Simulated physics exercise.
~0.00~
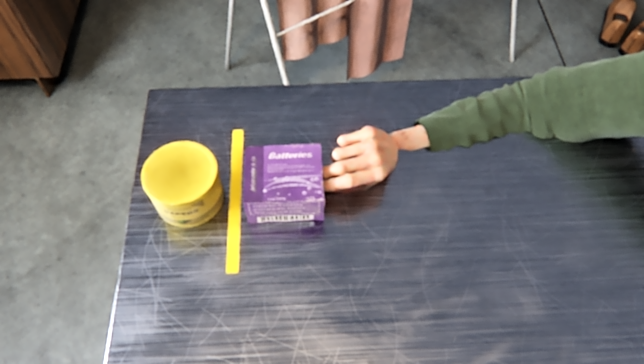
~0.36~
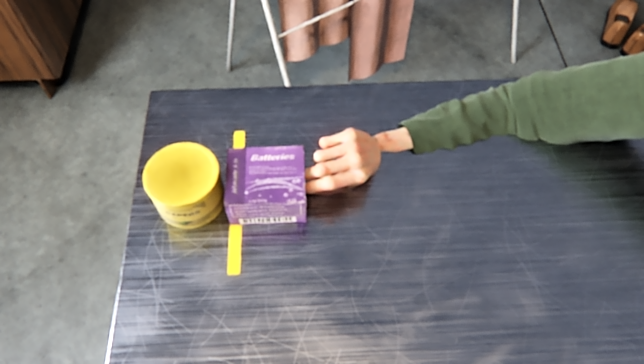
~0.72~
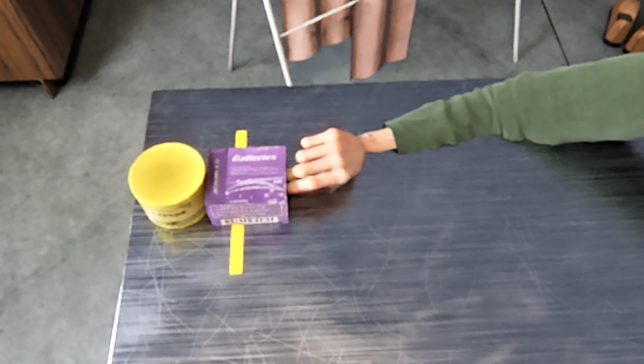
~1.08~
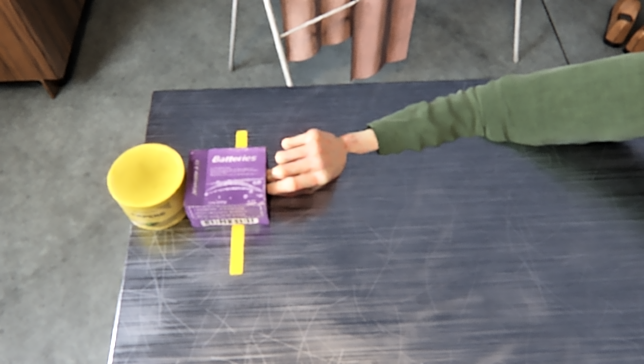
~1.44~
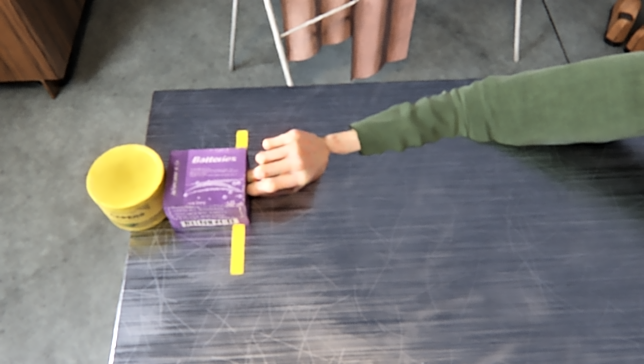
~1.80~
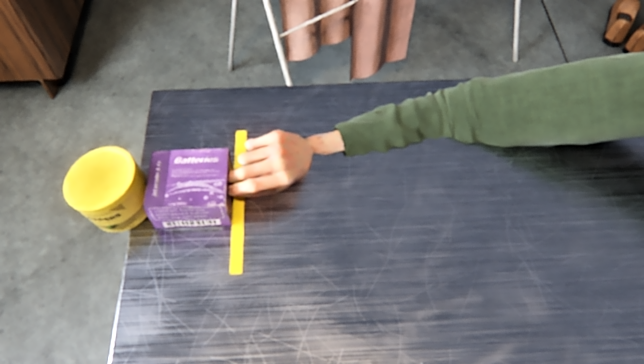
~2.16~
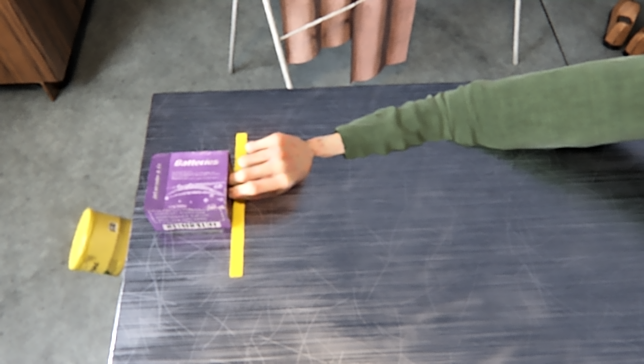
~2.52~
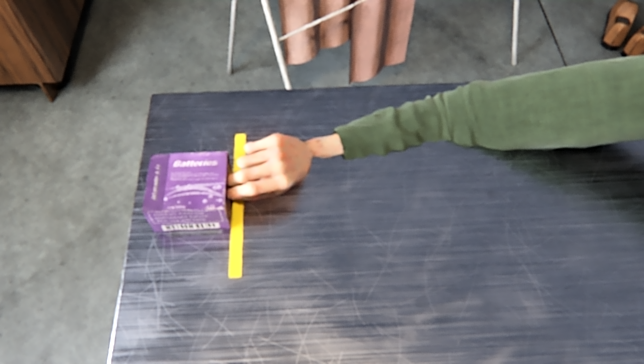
On a dark, scratched tabletop near its left end, a yellow tub stands to the left of a strip of yellow tape, with a purple box just to the right of the strip. A hand in a green sleeve reaches in from the right and pushes the box left over the tape until it meets the tub. Box and tub then slide together toward the edge, where the tub begins to tilt outward. The hand stops at the tape as the tub tips off and drops out of sight. The box stays on the table, close to the edge, with the hand still against it.
